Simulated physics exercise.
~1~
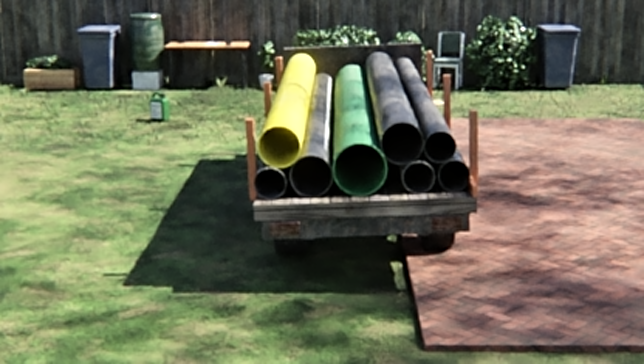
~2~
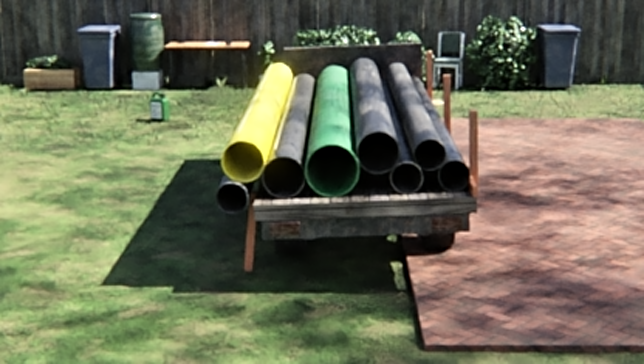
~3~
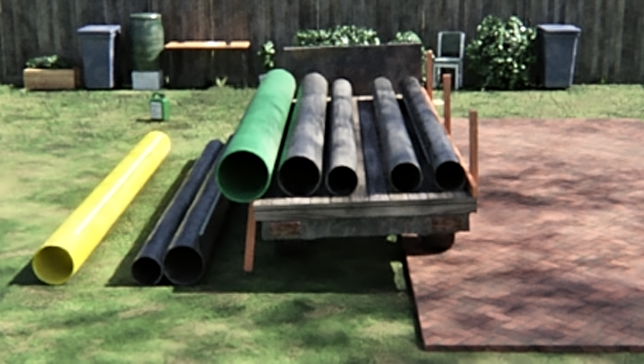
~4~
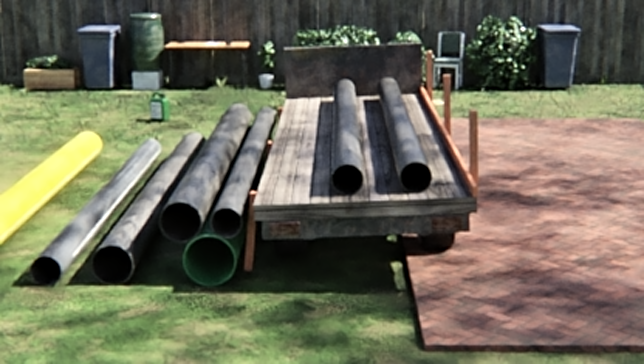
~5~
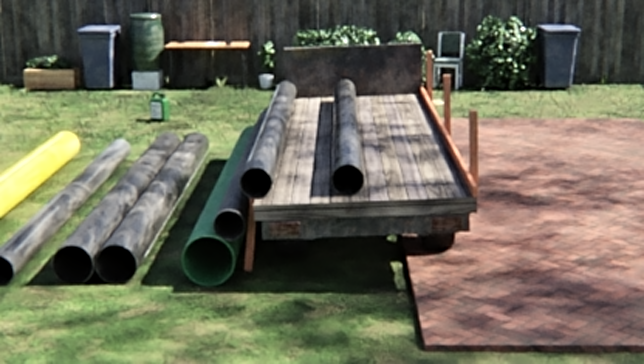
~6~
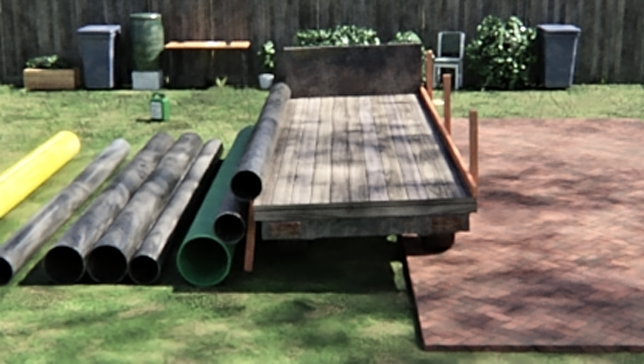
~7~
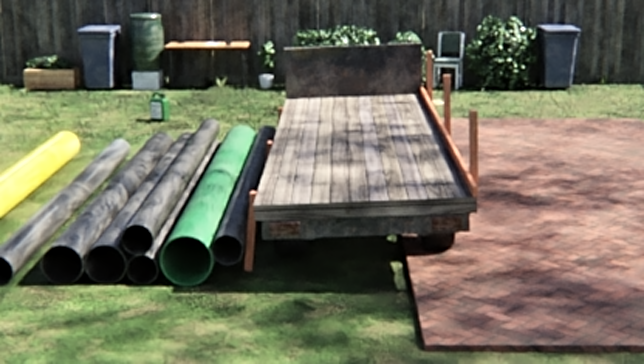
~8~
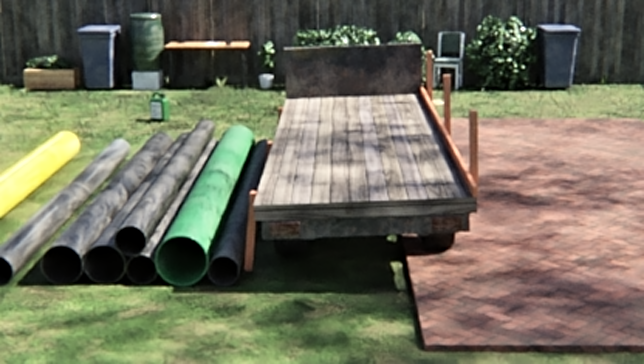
A stack of black, yellow and green pipes rolled left off a flatbed trailer after its left posts swung down, the yellow one rolling farthest across the grass, until the deck was empty and all the pipes lay on the ground beside it.
